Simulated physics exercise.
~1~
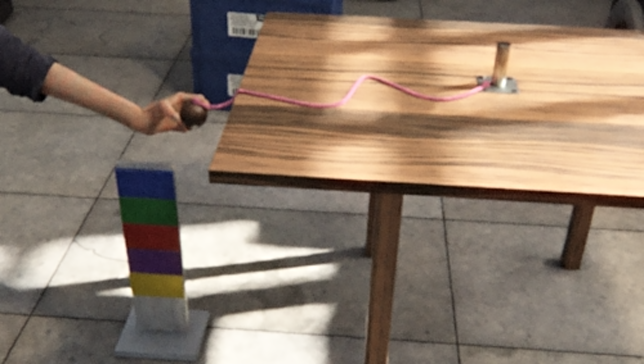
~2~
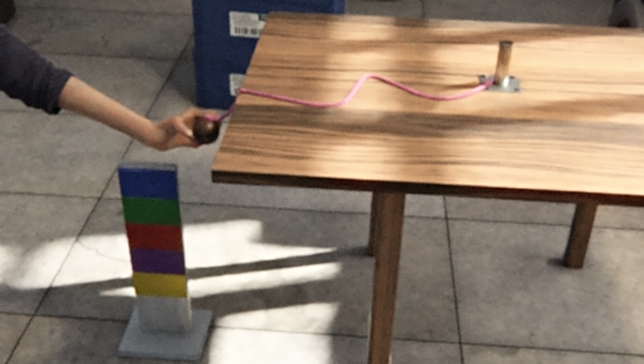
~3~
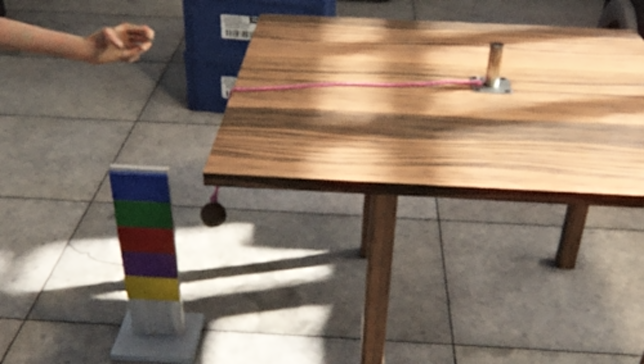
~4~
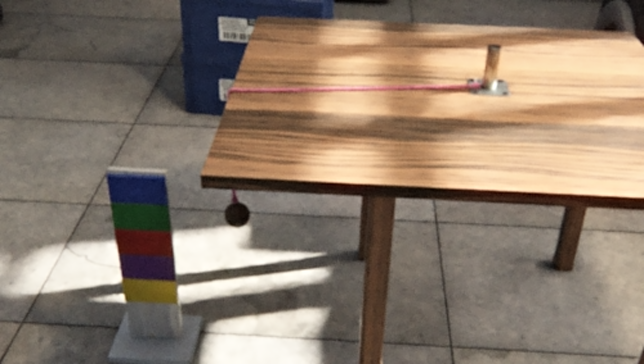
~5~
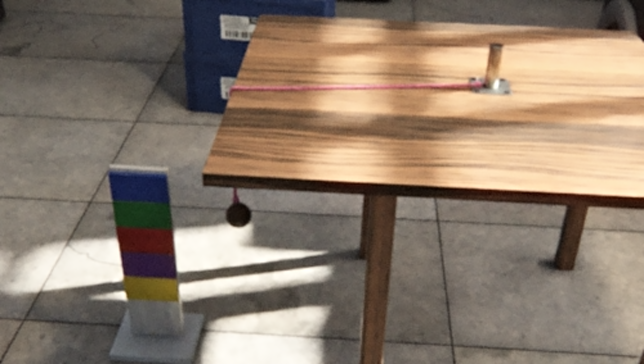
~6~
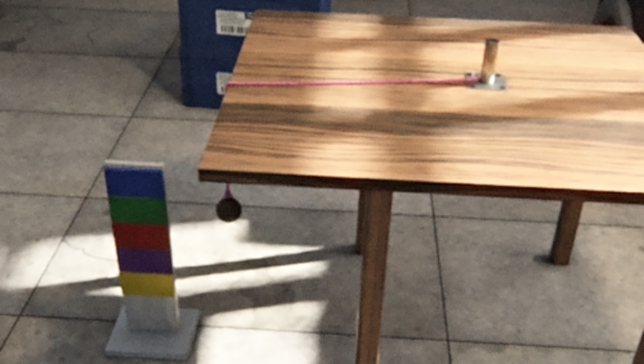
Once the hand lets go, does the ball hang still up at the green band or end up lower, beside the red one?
It stays up at the green band, hanging from its cord just below the table edge.
